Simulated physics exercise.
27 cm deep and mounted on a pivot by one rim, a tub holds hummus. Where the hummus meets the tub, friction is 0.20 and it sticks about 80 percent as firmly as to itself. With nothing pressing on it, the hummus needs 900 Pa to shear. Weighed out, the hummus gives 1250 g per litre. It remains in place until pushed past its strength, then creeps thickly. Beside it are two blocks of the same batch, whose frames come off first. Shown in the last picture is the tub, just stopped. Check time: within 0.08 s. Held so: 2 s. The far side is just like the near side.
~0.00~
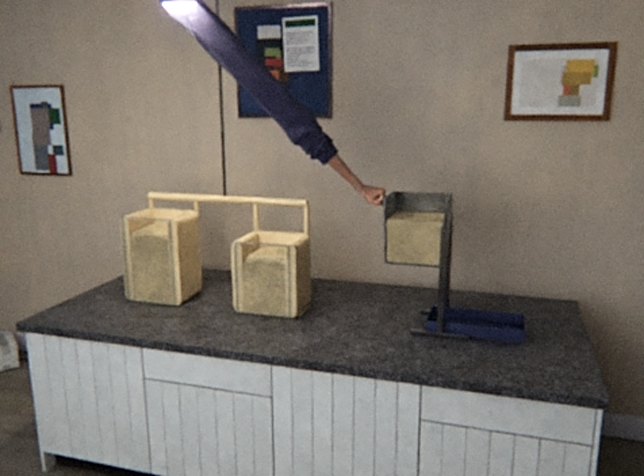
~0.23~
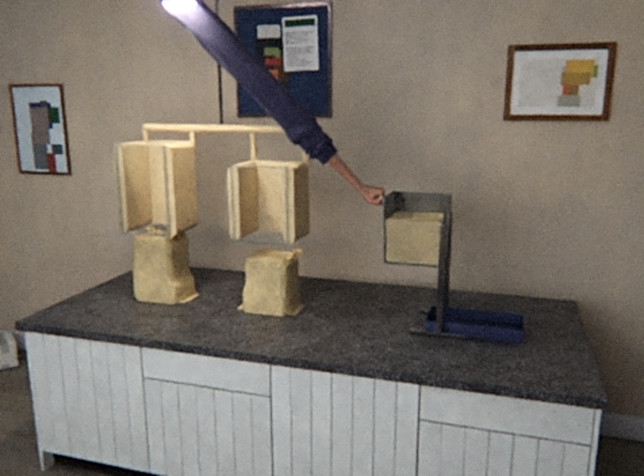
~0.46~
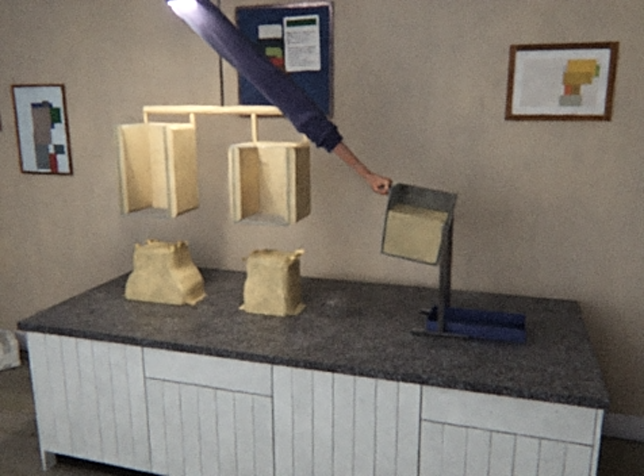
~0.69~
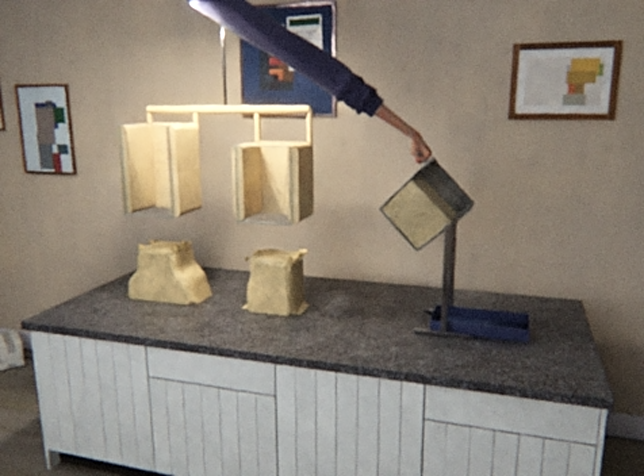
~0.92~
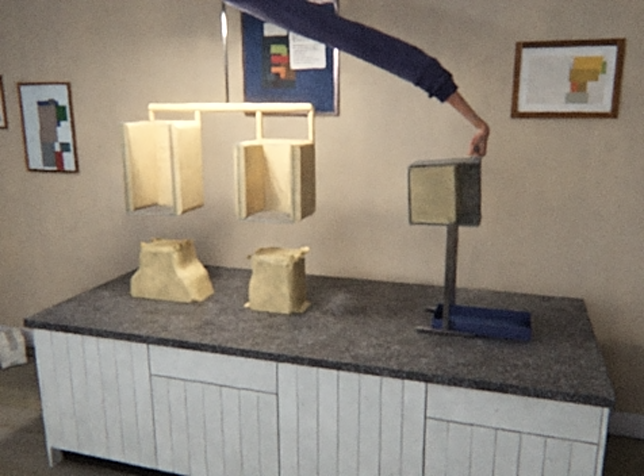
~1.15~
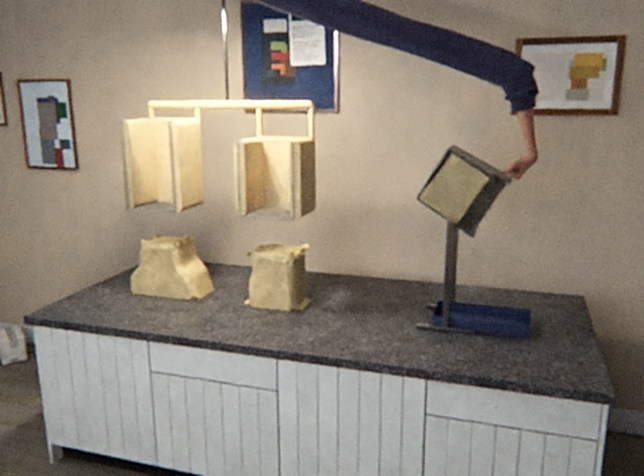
We see a pale double mould lift off two beige blocks on a grey counter, the left block slumping lower and wider, then a sleeved arm turns a square tub of beige paste clockwise on its stand past sideways.
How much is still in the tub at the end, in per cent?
Around 0 percent.
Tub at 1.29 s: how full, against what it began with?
The tub holds around 100 % of the load then.
After 1.29 s, the tub is at 120 degrees and holds 100 %.
After 1.46 s, the tub is at 120 degrees and holds 45 %.
After 1.63 s, the tub is at 120 degrees and holds 0 %.
After 1.80 s, the tub is at 120 degrees and holds 0 %.
After 3.15 s, at the end, the tub is at 120 degrees and holds 0 %.
